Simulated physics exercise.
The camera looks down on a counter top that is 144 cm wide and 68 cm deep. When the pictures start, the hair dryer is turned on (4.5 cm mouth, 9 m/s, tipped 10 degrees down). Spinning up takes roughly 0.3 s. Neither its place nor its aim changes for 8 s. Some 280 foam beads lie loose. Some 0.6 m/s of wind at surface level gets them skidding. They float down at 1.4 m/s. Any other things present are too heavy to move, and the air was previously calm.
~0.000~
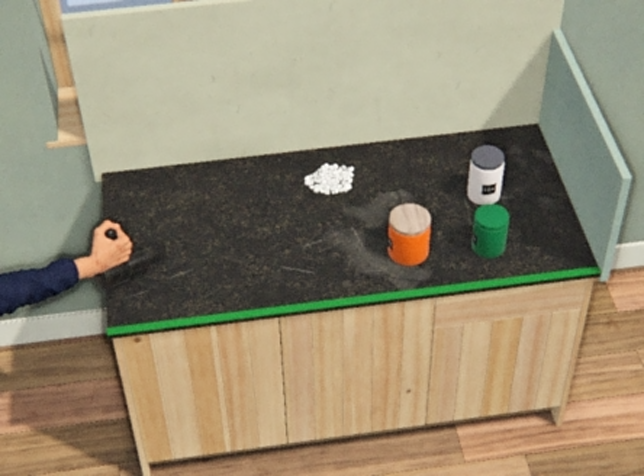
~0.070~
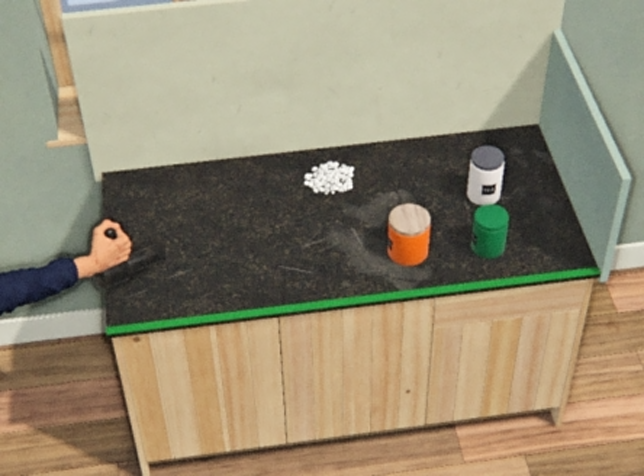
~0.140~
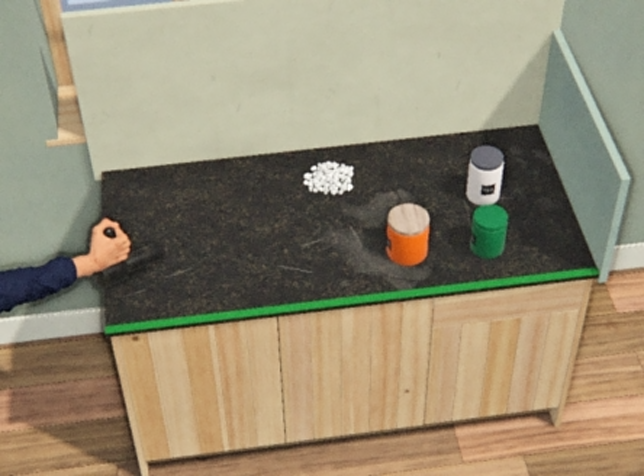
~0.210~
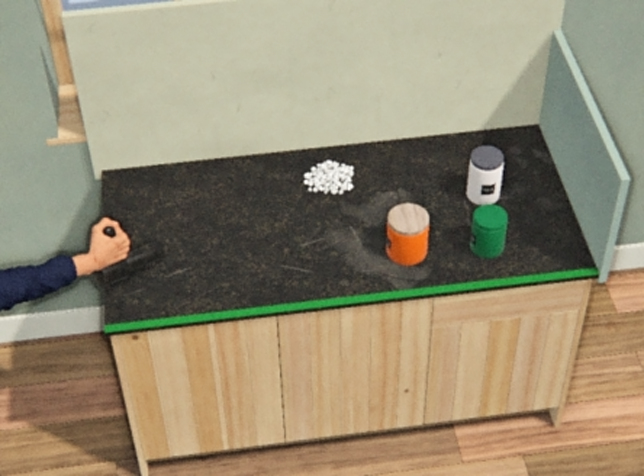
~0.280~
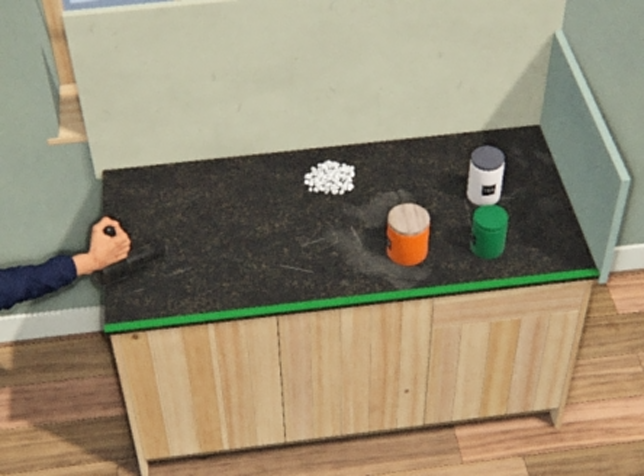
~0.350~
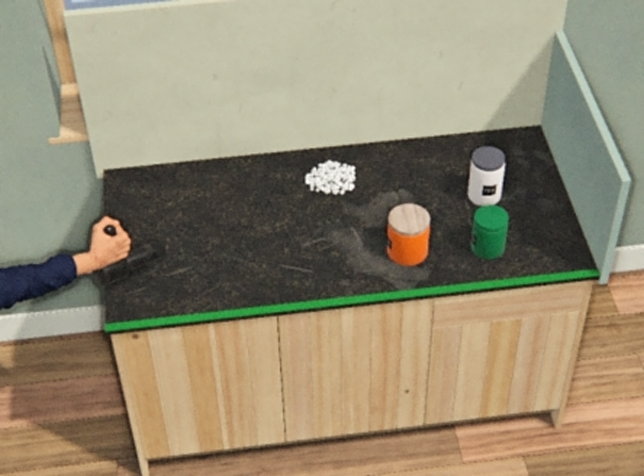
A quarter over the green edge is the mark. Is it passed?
Yes, it is passed.
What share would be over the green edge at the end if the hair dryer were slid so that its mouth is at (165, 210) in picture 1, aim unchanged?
Some 80 %.
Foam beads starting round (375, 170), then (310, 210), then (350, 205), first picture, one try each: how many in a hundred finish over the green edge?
Try by try: About 80 per cent, 80 per cent and 80 per cent.
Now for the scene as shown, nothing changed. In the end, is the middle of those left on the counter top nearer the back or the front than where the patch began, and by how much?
Toward the near side, roughly 10 cm.
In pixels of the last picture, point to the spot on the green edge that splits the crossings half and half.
Close to pixel (595, 276).
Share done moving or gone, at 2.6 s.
It comes to some 60 per cent.
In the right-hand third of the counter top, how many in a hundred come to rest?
It comes out near 15 in a hundred.
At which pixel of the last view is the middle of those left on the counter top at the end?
Near (547, 182).
After 1.6 s the count stands so, 10 % are over the green edge; the middle of those still in play is near (582, 232).
After 2.6 s the count stands so, 62 % are over the green edge; the middle of those still in play is near (553, 190).
After 4.4 s the count stands so, 76 % are over the green edge; the middle of those still in play is near (537, 177).
After 8.0 s, at the end, 84 % are over the green edge; the middle of those still in play is near (547, 182).
